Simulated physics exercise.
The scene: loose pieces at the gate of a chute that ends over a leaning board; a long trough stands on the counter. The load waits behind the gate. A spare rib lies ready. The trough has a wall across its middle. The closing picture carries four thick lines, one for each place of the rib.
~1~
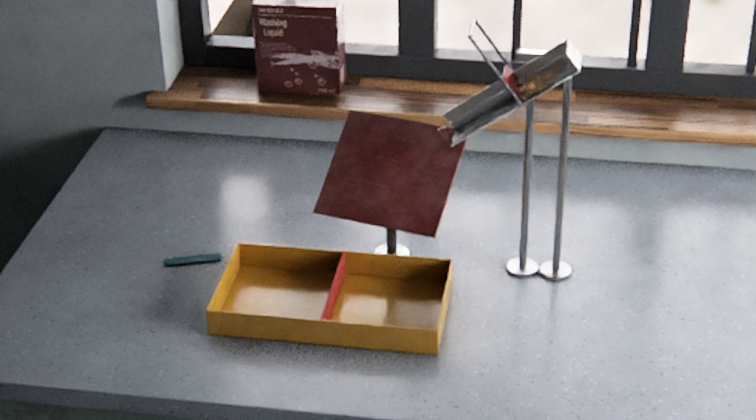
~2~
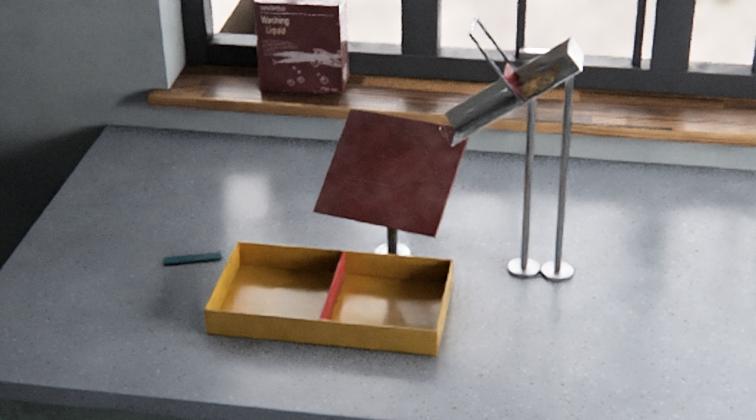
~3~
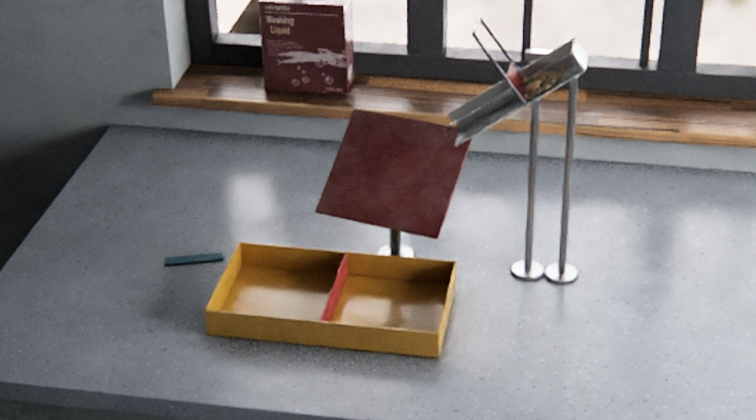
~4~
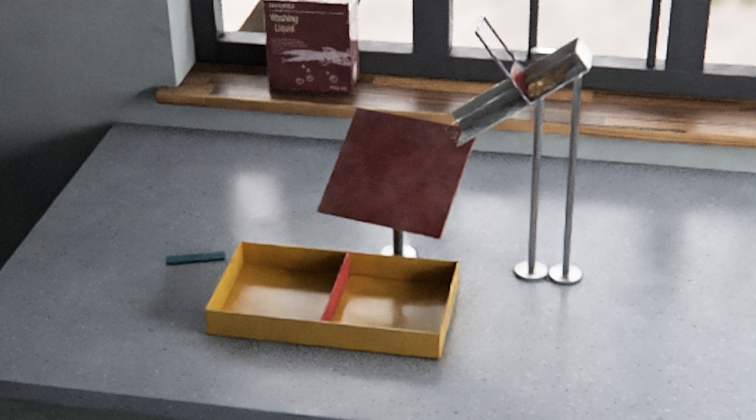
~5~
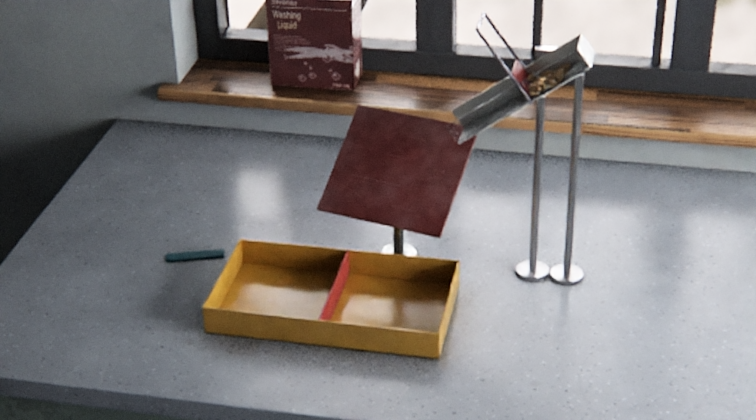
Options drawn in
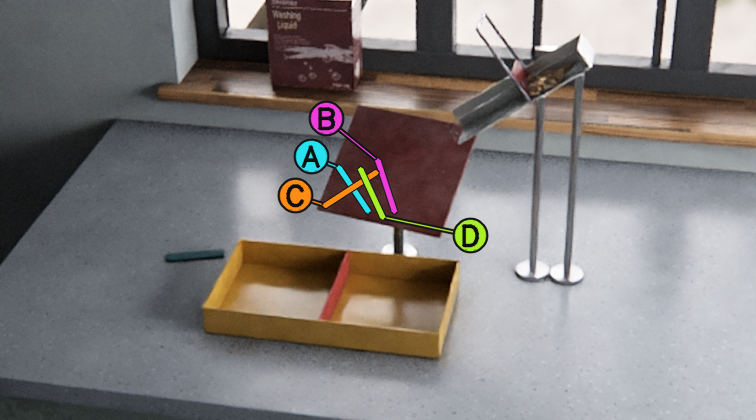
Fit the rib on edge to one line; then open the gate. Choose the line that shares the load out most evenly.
Best: C.
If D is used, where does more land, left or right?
More lands on the right.
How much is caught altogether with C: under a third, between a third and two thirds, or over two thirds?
Over two thirds.
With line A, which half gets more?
More lands on the right.
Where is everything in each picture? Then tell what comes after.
The first frame shows load behind the gate near (530, 85), dried chickpeas; lip of the chute near (453, 139), sloping fairly steeply.
The second frame shows middle of the board near (392, 170), tilted fairly steeply; middle of its low edge near (373, 224); of its high edge near (410, 119).
The third frame shows front corners of the trough near (205, 310) and (438, 333); front end of its middle wall near (320, 321); gate still shut near (512, 74).
The fourth frame shows middle of the load near (539, 84); lip near (461, 138).
The fifth frame shows middle of the load near (541, 82); lip near (462, 136).
On the marked copy, line A from (339, 167) to (367, 210); line B from (378, 160) to (394, 211); line C from (376, 172) to (325, 205); line D from (360, 169) to (382, 217).
If A is chosen, of what is caught, a small share in the left half, all but a few in the right.
If B is chosen, of what is caught, none at all in the left half, the whole lot in the right.
If C is chosen, of what is caught, close to two thirds in the left half, close to a third in the right.
If D is chosen, of what is caught, none at all in the left half, the whole lot in the right.
